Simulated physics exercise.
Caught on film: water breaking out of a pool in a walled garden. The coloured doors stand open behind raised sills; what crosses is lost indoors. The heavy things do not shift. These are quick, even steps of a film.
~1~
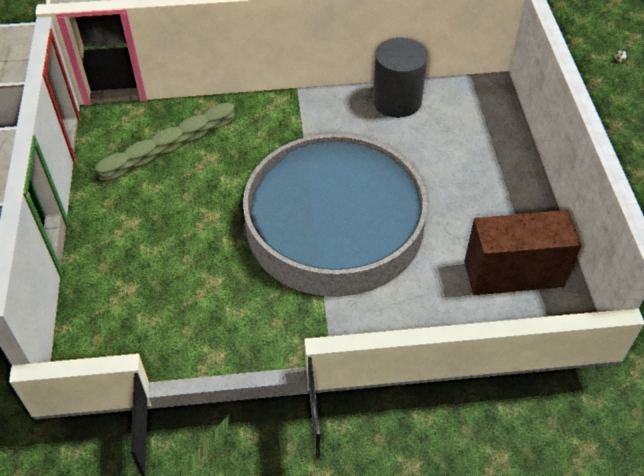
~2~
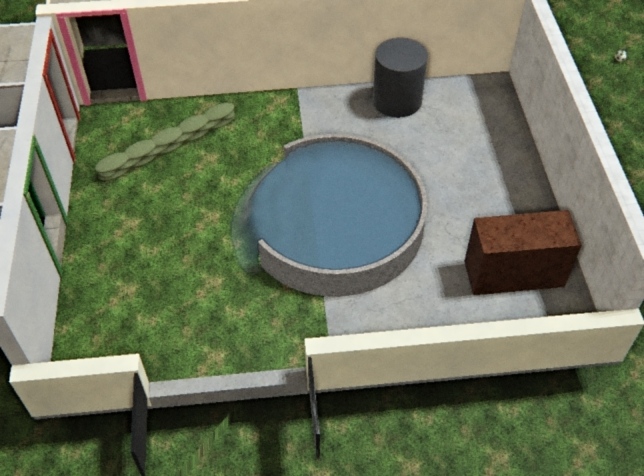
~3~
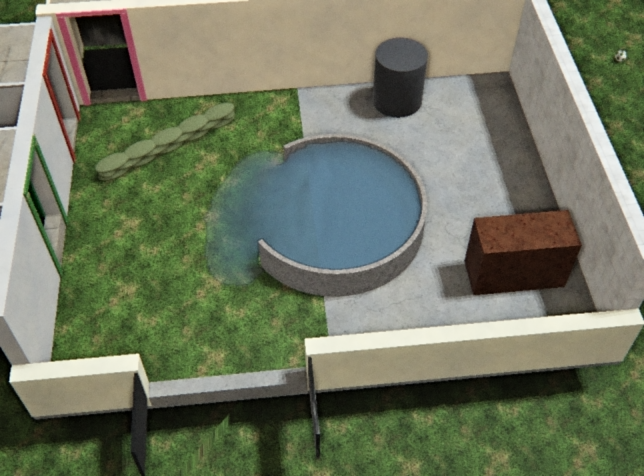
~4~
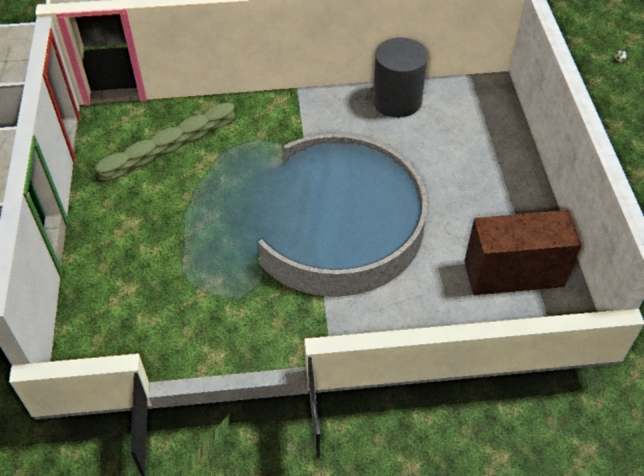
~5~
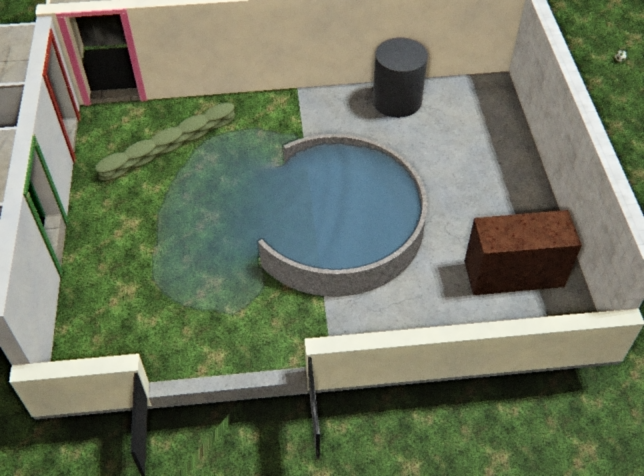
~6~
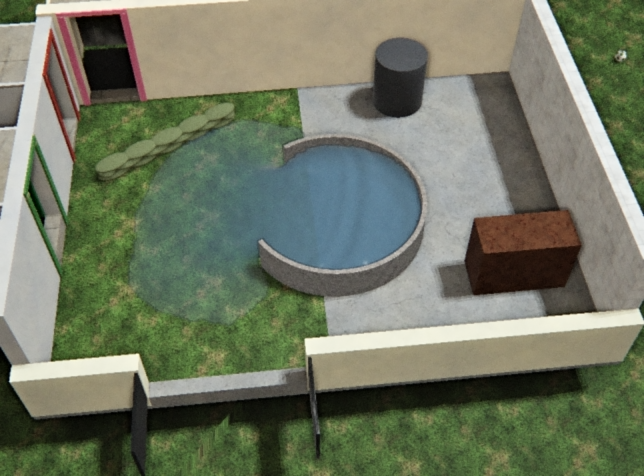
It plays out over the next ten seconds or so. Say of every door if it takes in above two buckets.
In the end: The red door admits no more than that; the green door admits no more than that; the pink door admits no more than that.
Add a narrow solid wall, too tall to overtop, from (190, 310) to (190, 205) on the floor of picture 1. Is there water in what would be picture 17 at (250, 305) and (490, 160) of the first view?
As listed: Covered, free of water.
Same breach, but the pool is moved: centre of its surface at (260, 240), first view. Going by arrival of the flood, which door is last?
I say the pink-painted one.
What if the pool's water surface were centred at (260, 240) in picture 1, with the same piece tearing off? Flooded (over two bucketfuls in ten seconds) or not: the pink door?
One by one: Pink door takes more.
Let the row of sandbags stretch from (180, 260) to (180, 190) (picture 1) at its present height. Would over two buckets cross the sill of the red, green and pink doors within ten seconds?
One by one: Red is over, green stays under, pink lets more in.
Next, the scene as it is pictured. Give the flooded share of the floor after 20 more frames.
Near 45 in a hundred.
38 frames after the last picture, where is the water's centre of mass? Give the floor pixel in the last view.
Close to (205, 228).
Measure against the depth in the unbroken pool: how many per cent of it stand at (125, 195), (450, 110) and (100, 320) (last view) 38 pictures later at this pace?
Roughly 25, 0 and 35 per cent, in turn.
A moment on, water covers 25 % of the floor; the red door not reached, the green door not reached, the pink door not reached.
Next, water covers 35 % of the floor; the red door not reached, the green door wet at the sill, nothing in, the pink door not reached.
Then, water covers 45 % of the floor; the red door wet at the sill, nothing in, the green door wet at the sill, nothing in, the pink door wet at the sill, nothing in.
Later, water covers 60 % of the floor; the red door wet at the sill, nothing in, the green door wet at the sill, nothing in, the pink door under two buckets in.
In the end, water covers 80 % of the floor; the red door under two buckets in, the green door wet at the sill, nothing in, the pink door under two buckets in.
